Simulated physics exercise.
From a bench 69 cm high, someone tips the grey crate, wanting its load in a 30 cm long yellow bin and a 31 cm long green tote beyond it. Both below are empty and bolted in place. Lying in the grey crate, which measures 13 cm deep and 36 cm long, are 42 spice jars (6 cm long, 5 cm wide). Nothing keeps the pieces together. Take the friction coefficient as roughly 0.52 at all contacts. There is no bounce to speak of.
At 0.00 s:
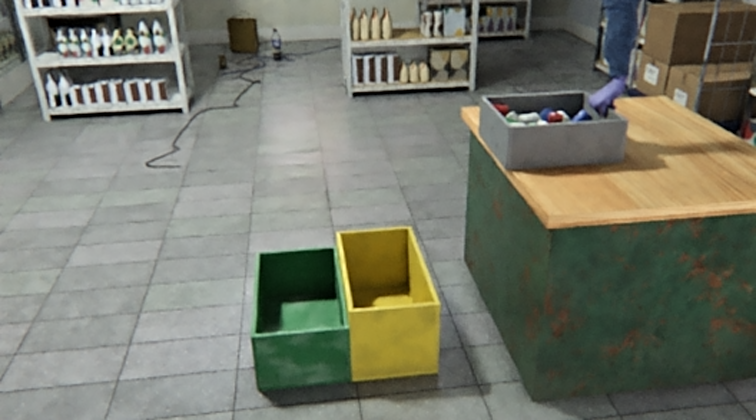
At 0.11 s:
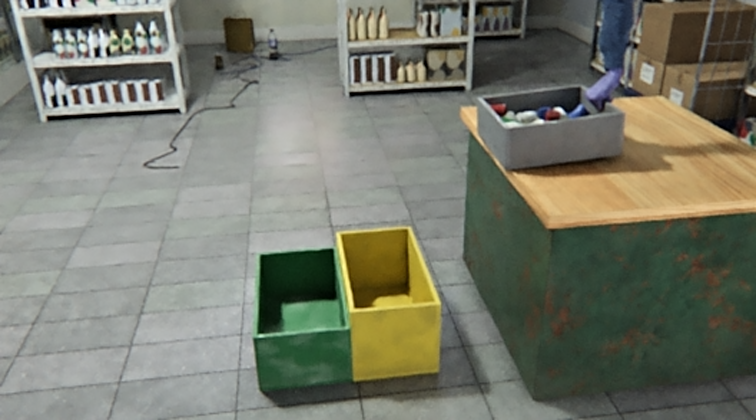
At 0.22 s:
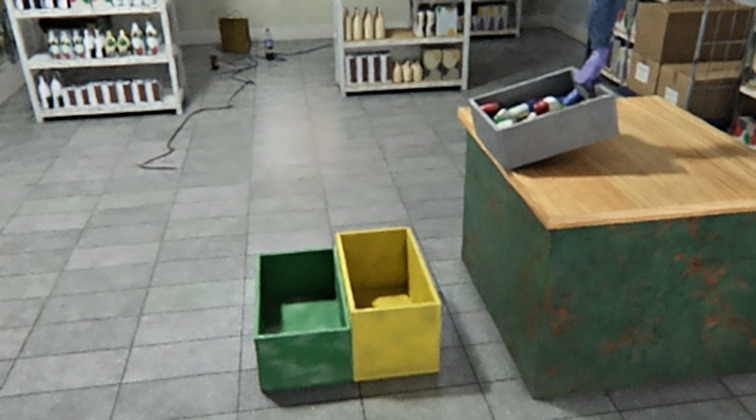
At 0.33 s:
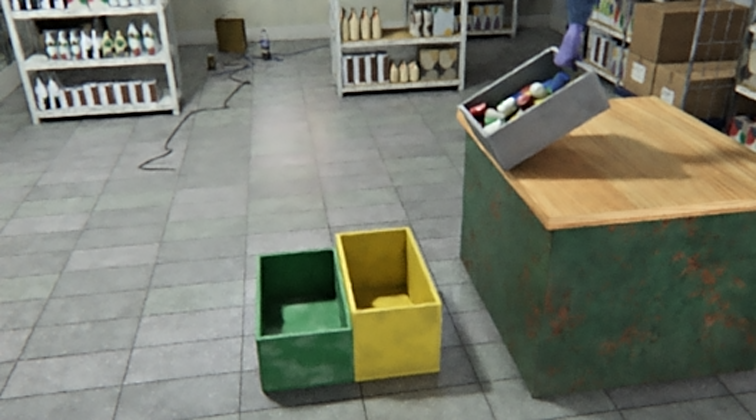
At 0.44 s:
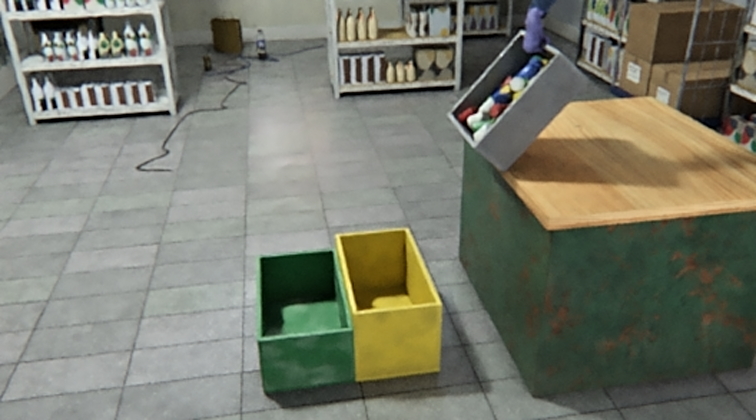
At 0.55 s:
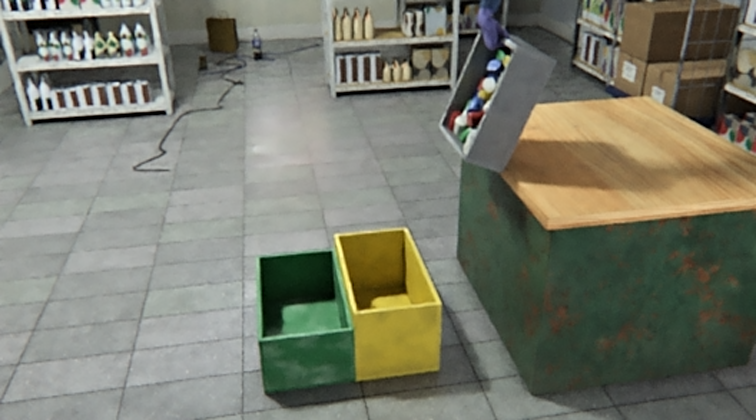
A purple-gloved hand tilted a grey crate of colourful jars steeply up on the edge of a wooden-topped bench, while the yellow bin and green tote on the tiled floor stayed empty.
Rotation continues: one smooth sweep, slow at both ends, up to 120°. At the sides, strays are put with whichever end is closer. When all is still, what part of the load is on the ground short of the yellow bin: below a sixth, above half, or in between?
The count stays below a sixth.
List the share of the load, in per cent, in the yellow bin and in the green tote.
Shares: Approx. 90 % and 5 %.
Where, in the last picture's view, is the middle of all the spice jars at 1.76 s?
The middle lies close to (379, 321).
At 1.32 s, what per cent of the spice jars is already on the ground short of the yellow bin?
0 %.
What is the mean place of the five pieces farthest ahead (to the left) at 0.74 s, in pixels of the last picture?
Near (439, 138) in pixels.
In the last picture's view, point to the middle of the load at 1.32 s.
Somewhere around pixel (386, 317) in the last view.
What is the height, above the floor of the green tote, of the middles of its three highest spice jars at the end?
Near 3 centimetres, I'd say.
After 0.74 s, tilt 99°; 38 still in the grey crate and 4 in the air.
After 0.99 s, tilt 120°; 12 still in the grey crate, 4 in the yellow bin and 26 in the air.
After 1.32 s, tilt 120°; 1 still in the grey crate, 32 in the yellow bin, 3 in the green tote and 6 in the air.
When it is over (at 1.76 s), 38 in the yellow bin, 3 in the green tote and 1 on the ground short of the yellow bin. Asked share, 1 of 42, 2 per cent.
